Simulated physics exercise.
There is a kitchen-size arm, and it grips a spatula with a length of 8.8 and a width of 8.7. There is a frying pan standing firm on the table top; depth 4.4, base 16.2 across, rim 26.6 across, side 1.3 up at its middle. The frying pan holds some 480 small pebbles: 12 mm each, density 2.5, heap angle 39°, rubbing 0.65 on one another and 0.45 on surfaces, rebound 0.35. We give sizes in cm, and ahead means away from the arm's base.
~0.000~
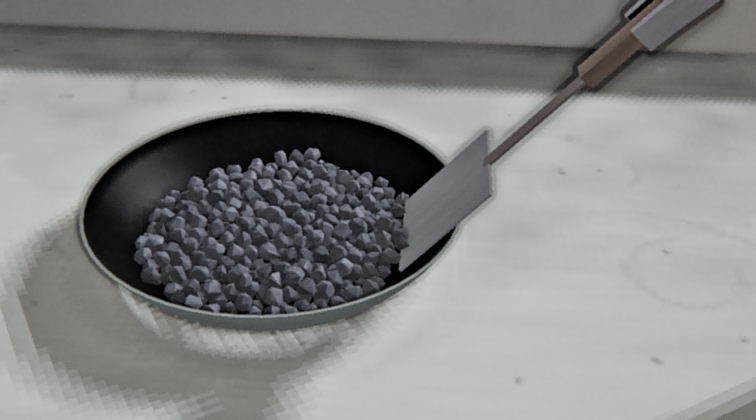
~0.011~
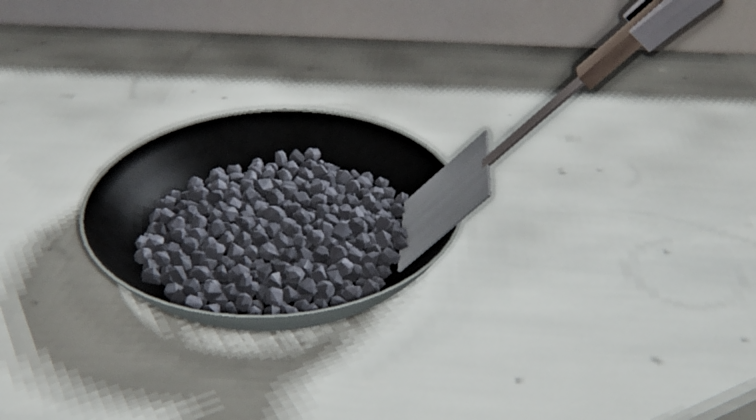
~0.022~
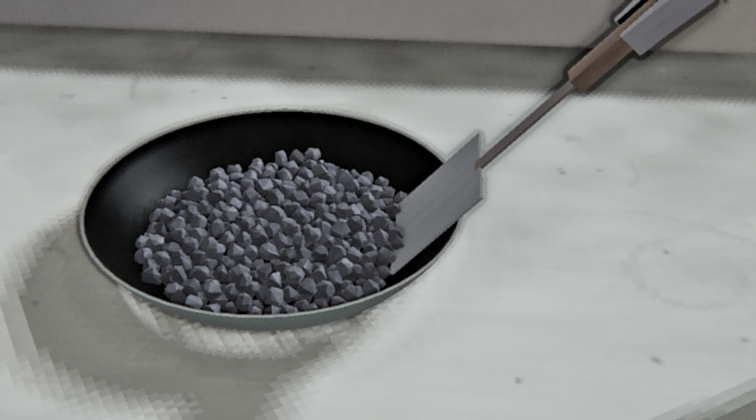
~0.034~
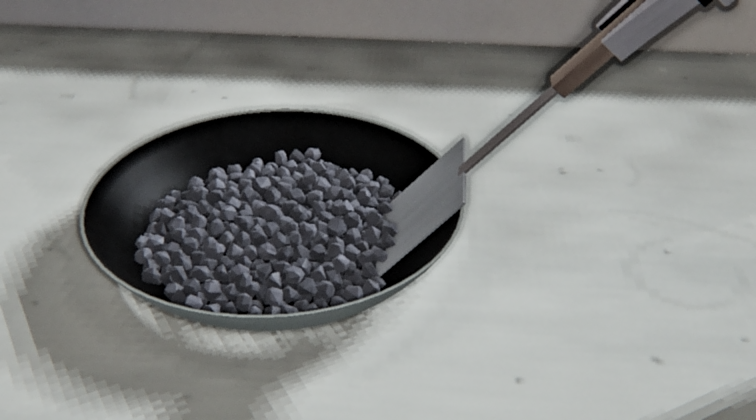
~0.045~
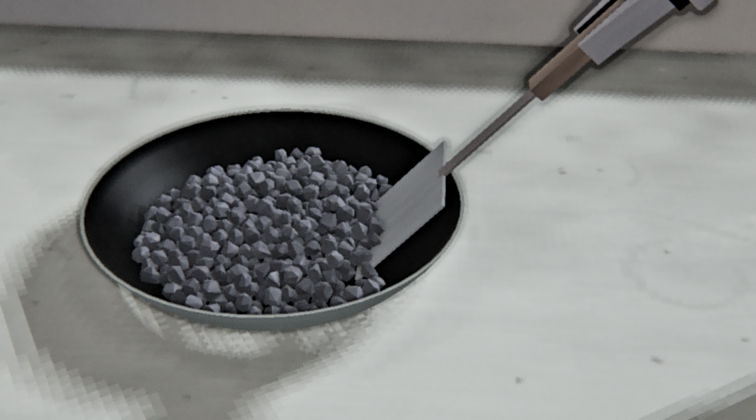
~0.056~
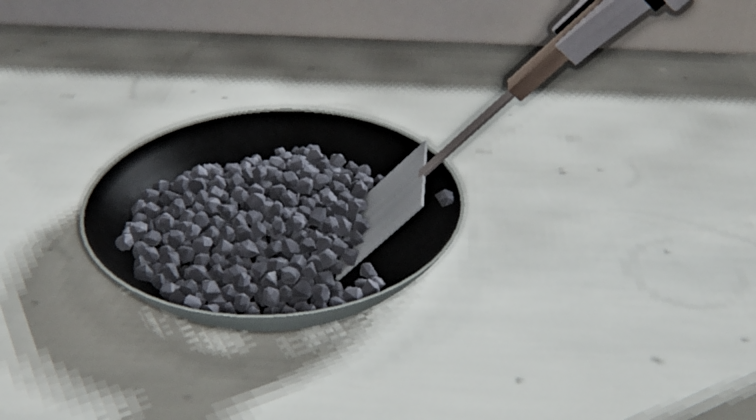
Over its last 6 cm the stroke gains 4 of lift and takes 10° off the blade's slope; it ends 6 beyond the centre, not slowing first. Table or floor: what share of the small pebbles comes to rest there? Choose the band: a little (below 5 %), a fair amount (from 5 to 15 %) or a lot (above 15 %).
It is a lot, above 15 %.
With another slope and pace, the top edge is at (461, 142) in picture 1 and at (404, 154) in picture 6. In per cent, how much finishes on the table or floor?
Near 20 in a hundred.
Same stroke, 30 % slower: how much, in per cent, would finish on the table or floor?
In that case, close to 15 per cent.
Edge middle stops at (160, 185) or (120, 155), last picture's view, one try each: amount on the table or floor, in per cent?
Respectively about 35 and 45 percent end on the table or floor.
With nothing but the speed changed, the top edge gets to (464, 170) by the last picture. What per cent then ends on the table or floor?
That share would be some 0 percent.
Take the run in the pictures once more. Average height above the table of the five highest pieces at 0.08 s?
Some 7 cm.
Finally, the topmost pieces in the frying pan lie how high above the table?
Top of the heap: Roughly 5.5 cm above the table top.
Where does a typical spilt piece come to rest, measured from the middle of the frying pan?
Close to 22 cm from the centre.
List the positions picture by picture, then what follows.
The first frame shows the spatula top edge at (490, 160), sloping 49°; upper third of the load around (288, 218), from x 145 to 400, top at y 155; 477 in the frying pan.
The second frame shows the spatula top edge at (488, 161), sloping 49°; upper third of the load around (289, 219), from x 145 to 400, top at y 155.
The third frame shows the spatula top edge at (481, 164), sloping 49°; upper third of the load around (289, 218), from x 145 to 400, top at y 155.
The fourth frame shows the spatula top edge at (465, 169), sloping 49°; upper third of the load around (288, 215), from x 145 to 400, top at y 155.
The fifth frame shows the spatula top edge at (445, 171), sloping 49°; upper third of the load around (280, 211), from x 140 to 415, top at y 155.
The sixth frame shows the spatula top edge at (425, 171), sloping 49°; upper third of the load around (270, 206), from x 125 to 445, top at y 150; 477 in the frying pan.
After 0.08 s, sloping 49°, highest piece 9 above the table; 476 in the frying pan, 1 on the blade or in flight.
After 0.11 s, sloping 46°, highest piece 13 above the table; 475 in the frying pan, 2 on the blade or in flight.
After 0.32 s, sloping 39°, highest piece 18 above the table; 377 in the frying pan, 83 on the table or floor, 17 on the blade or in flight.
After 1.37 s, sloping 39°, highest piece 5 above the table; 375 in the frying pan, 102 on the table or floor.
In the end, 375 in the frying pan, 102 on the table or floor. That is 21 % on the table or floor.
